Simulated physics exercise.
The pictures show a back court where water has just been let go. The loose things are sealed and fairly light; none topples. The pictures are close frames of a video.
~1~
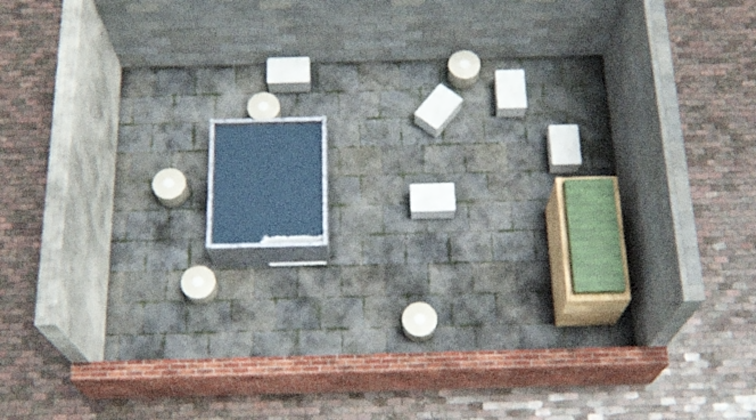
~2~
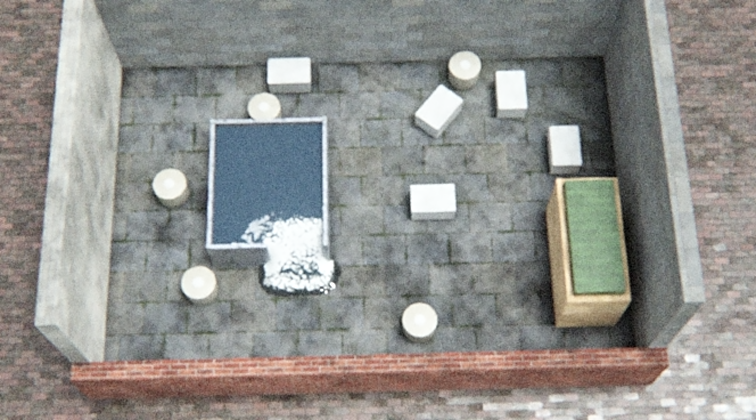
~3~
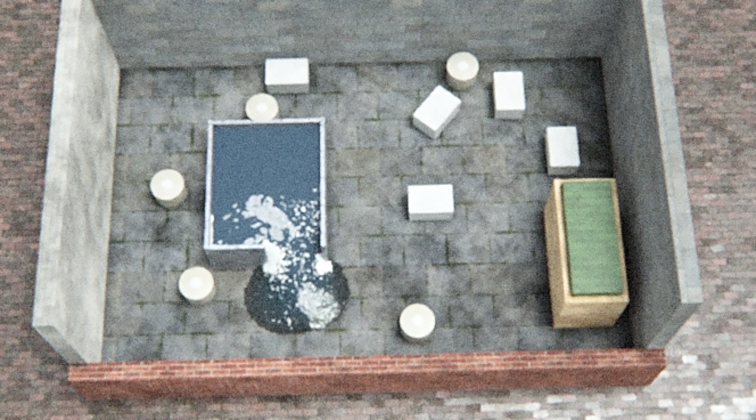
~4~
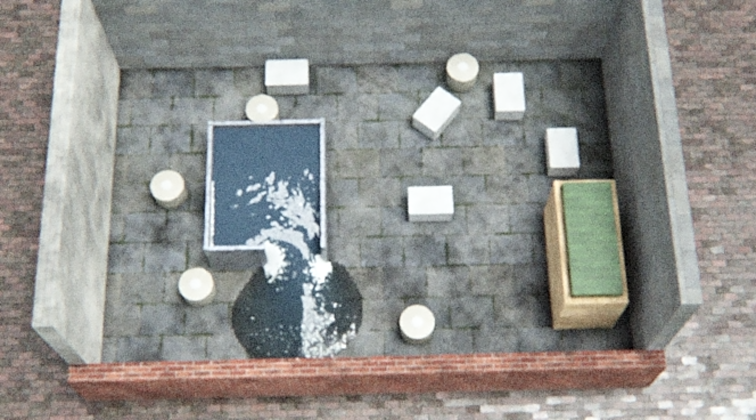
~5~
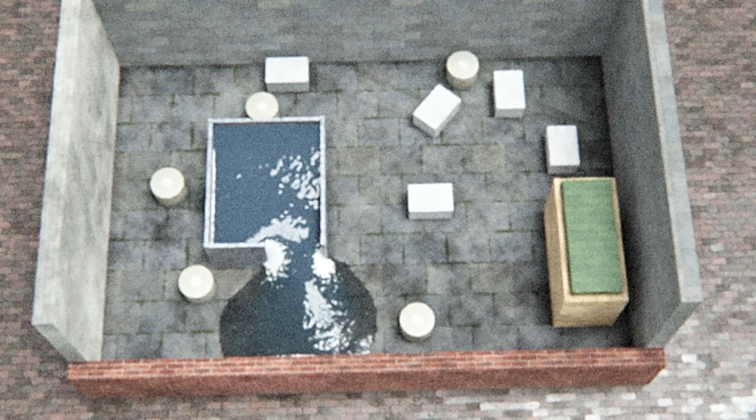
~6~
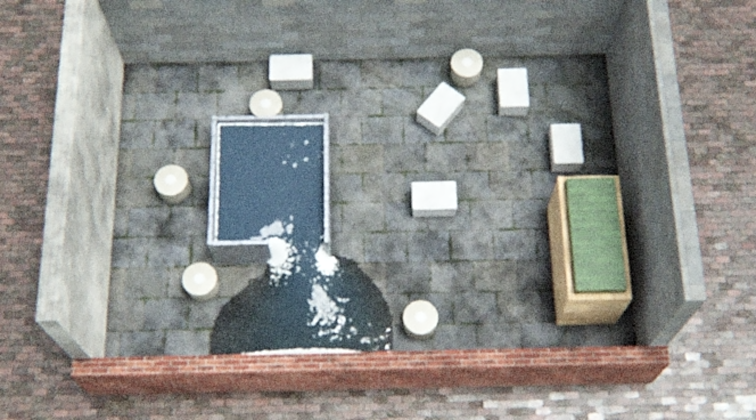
At first, a blue tank of water stands in a walled court among pale tubs and boxes. Water bursts through its front side in white froth, then spreads over the paving as a dark, rounded pool that reaches the low brick wall and widens along it, while the tubs and boxes stay put.
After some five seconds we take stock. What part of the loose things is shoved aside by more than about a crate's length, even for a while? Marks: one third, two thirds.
That comes to less than a third.
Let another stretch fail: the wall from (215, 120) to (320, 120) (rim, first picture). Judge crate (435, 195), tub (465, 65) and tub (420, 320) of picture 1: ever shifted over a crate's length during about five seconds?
In turn: Less than that, swept aside, under that.
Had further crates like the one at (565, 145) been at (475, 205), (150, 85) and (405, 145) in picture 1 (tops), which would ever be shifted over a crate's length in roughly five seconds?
In that order: Short of that, no, short of that.
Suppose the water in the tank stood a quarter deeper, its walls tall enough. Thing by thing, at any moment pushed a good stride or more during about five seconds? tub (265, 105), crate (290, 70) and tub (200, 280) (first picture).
One after the other: Less than that, less than that, under that.
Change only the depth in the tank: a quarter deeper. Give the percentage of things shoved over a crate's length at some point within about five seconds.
About 30 per cent.
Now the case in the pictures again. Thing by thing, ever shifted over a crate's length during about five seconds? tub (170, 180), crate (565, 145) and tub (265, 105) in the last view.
As listed: Shifted that much, no, no.
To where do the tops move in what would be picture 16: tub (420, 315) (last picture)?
At about (506, 275).
A moment on, 0 of 10 are well off their spots; 0 afloat.
Next, 1 of 10 are well off their spots; 0 afloat.
Later, 1 of 10 are well off their spots; 1 afloat.
In the end, 2 of 10 are well off their spots, and 2 have been at some point; 1 afloat.
